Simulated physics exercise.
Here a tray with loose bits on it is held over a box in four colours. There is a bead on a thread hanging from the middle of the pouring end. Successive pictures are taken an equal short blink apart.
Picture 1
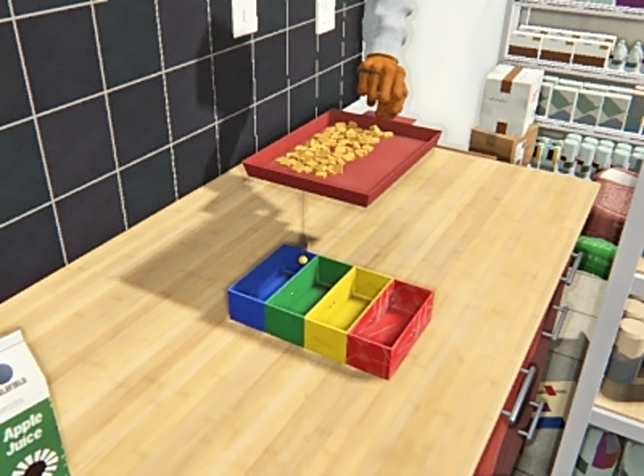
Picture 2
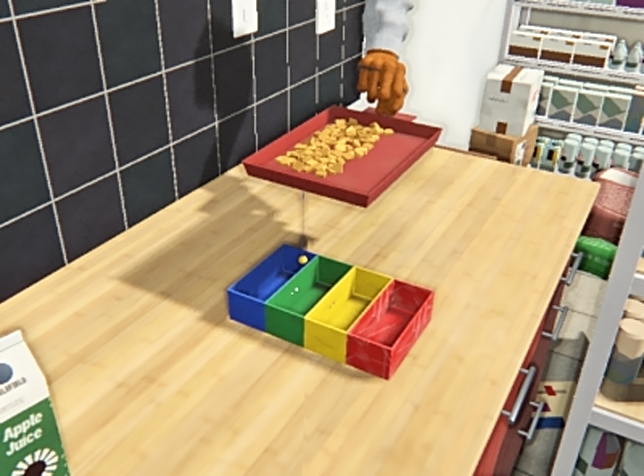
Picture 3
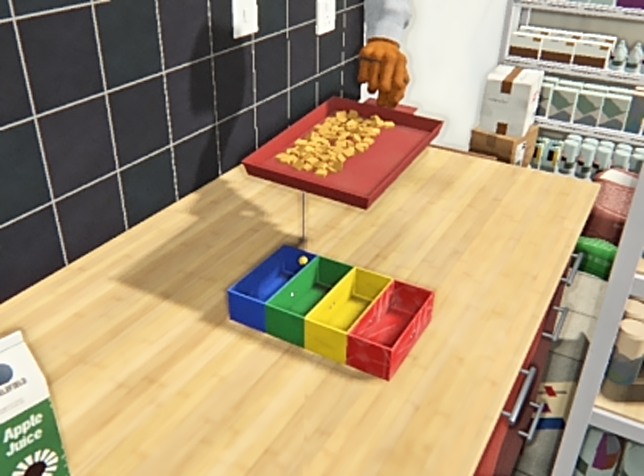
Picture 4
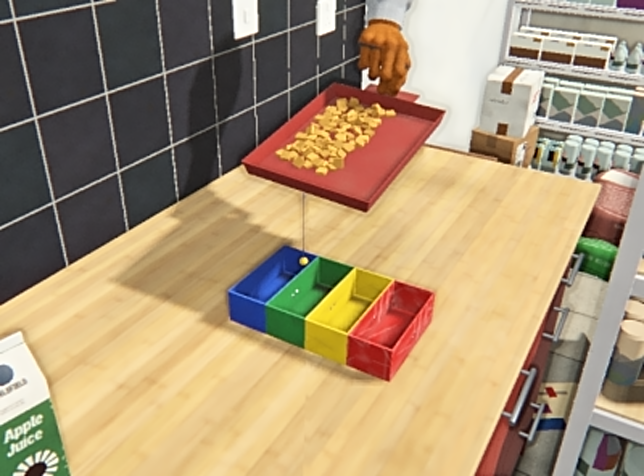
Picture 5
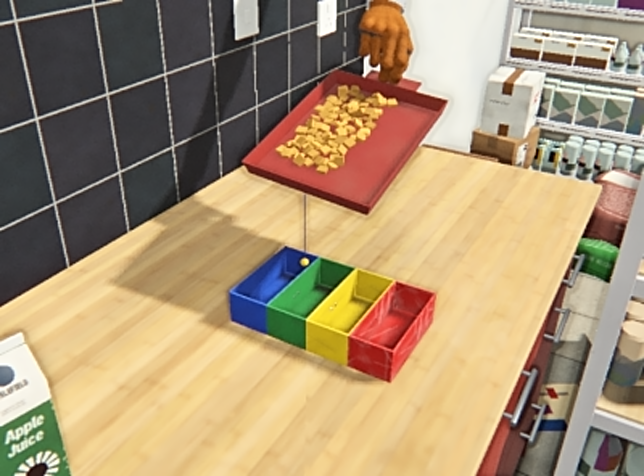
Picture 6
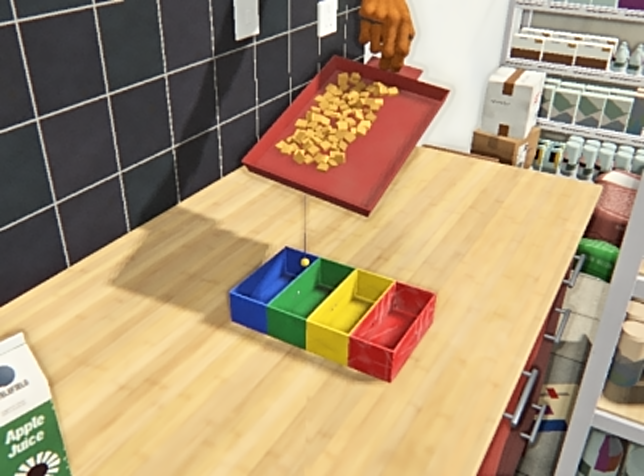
A brown-gloved hand at the far end of a red tray steadily raises that end, so the tray slants more and more toward the viewer, its right near corner dipping lowest. Golden cereal squares stay heaped on it, above a blue, green, yellow and red box and a small hanging bead. The nearly still view looks down on a wooden counter beside dark tiles, a juice carton and shelves.
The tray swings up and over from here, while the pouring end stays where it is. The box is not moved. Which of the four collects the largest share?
The yellow one.
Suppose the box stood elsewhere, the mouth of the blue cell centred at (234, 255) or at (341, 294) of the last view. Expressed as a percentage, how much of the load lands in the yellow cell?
Approximately 20 percent, followed by approximately 0 percent.
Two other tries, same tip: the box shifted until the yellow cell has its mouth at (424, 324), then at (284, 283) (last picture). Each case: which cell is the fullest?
Run one gives the cell in blue; run two gives the red cell.
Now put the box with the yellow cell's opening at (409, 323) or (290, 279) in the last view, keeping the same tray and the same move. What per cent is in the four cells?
The first yields 80 per cent and the second 60 per cent.
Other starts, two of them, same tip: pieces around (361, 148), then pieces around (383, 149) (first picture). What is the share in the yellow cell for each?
The first start yields 70 per cent, the second 70 per cent.
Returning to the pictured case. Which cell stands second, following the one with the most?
Next in line is that green cell.
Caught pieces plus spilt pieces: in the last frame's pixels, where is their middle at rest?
I'd place the middle at about (333, 327).
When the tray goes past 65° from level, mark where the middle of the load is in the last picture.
In the last view, the load is centred close to (330, 178).
Just after the last frame, tray tipped steeply; every one on the tray.
A moment on, tray tipped past a quarter turn; roughly a third on the tray; roughly a quarter in the yellow cell; about a tenth in the green cell; just a few in the red cell; about a tenth falling or outside the box.
Further on, tray tipped past a quarter turn; roughly half in the yellow cell; roughly a third in the green cell; just a few in the red cell; just a few in the blue cell; just a few falling or outside the box.
When it is over, tray tipped past a quarter turn; roughly half in the yellow cell; roughly a third in the green cell; just a few in the red cell; just a few in the blue cell; just a few outside the box.
